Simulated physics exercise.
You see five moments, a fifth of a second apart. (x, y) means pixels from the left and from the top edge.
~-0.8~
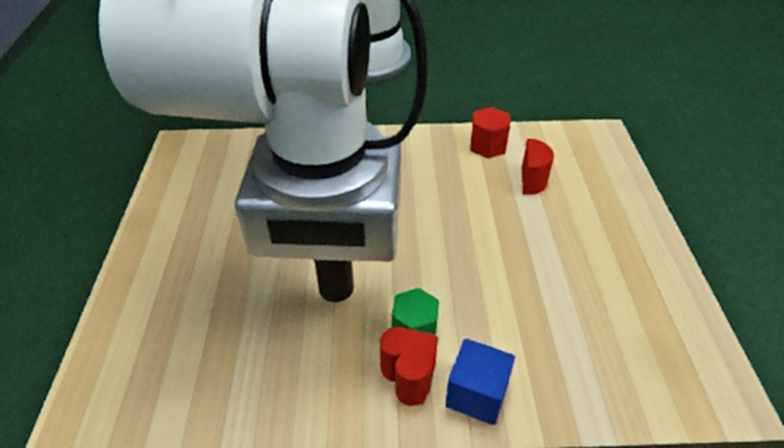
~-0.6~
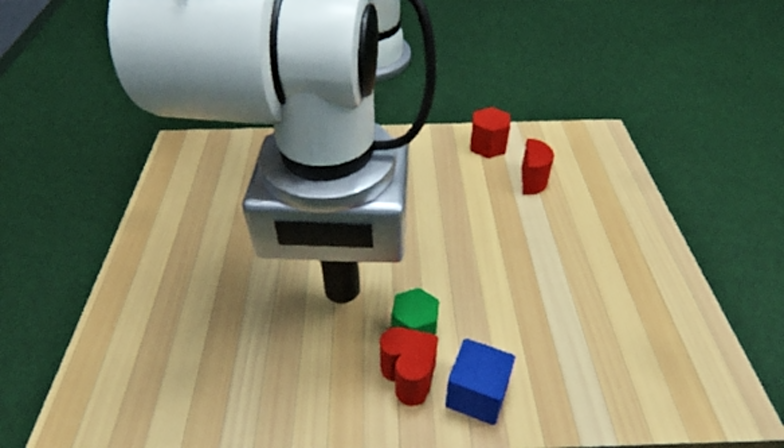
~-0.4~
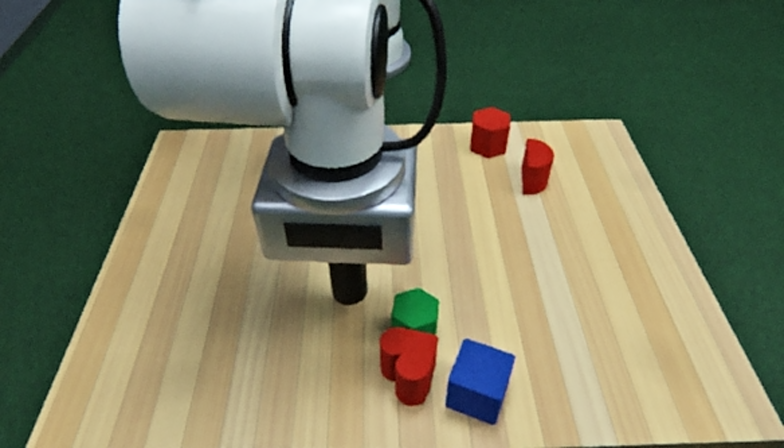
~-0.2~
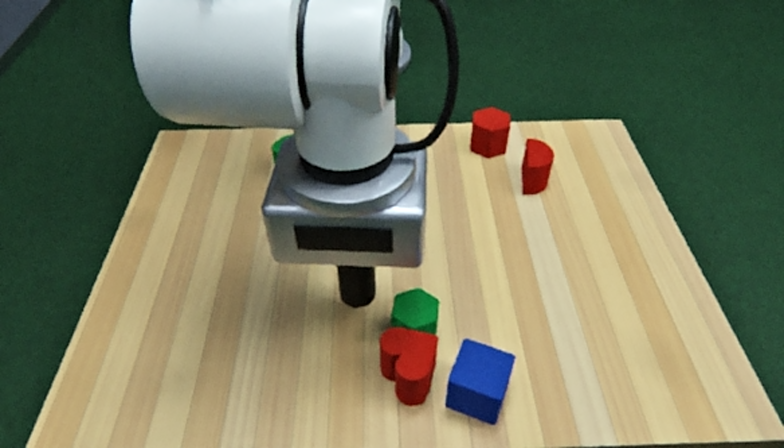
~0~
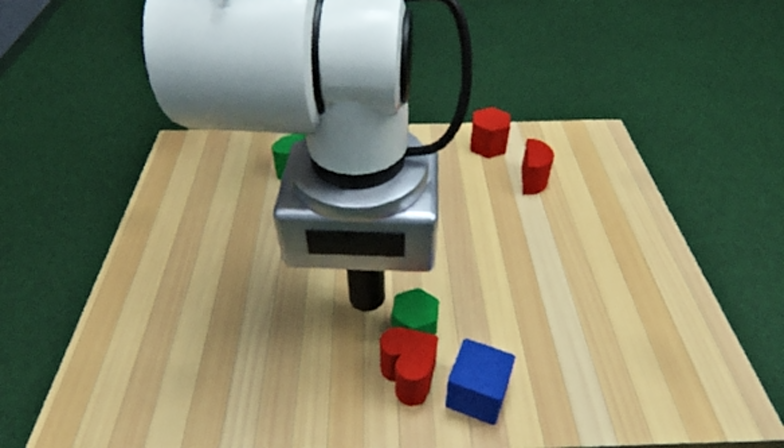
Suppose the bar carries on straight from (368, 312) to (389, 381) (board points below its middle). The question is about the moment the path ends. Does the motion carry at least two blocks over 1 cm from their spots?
No
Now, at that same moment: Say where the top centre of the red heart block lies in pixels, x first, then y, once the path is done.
I'd guess (433, 383).
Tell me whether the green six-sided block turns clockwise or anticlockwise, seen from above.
Looking down, it rotates anti-clockwise.
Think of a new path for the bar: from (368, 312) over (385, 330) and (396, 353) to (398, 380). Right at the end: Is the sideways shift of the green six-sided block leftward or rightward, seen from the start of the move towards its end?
Goes left.
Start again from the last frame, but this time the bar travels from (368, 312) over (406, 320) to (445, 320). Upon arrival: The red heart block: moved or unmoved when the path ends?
Once the bar is done, the red heart block remains in the old spot.
On the path given first. Halfway along, bar (378, 331); green six-sided block (419, 310), turned 15° anticlockwise.
At the end, bar (388, 367); red heart block (433, 383), turned 20° anticlockwise; green six-sided block (420, 311), turned 20° anticlockwise; blue square (488, 371), turned 15° anticlockwise.
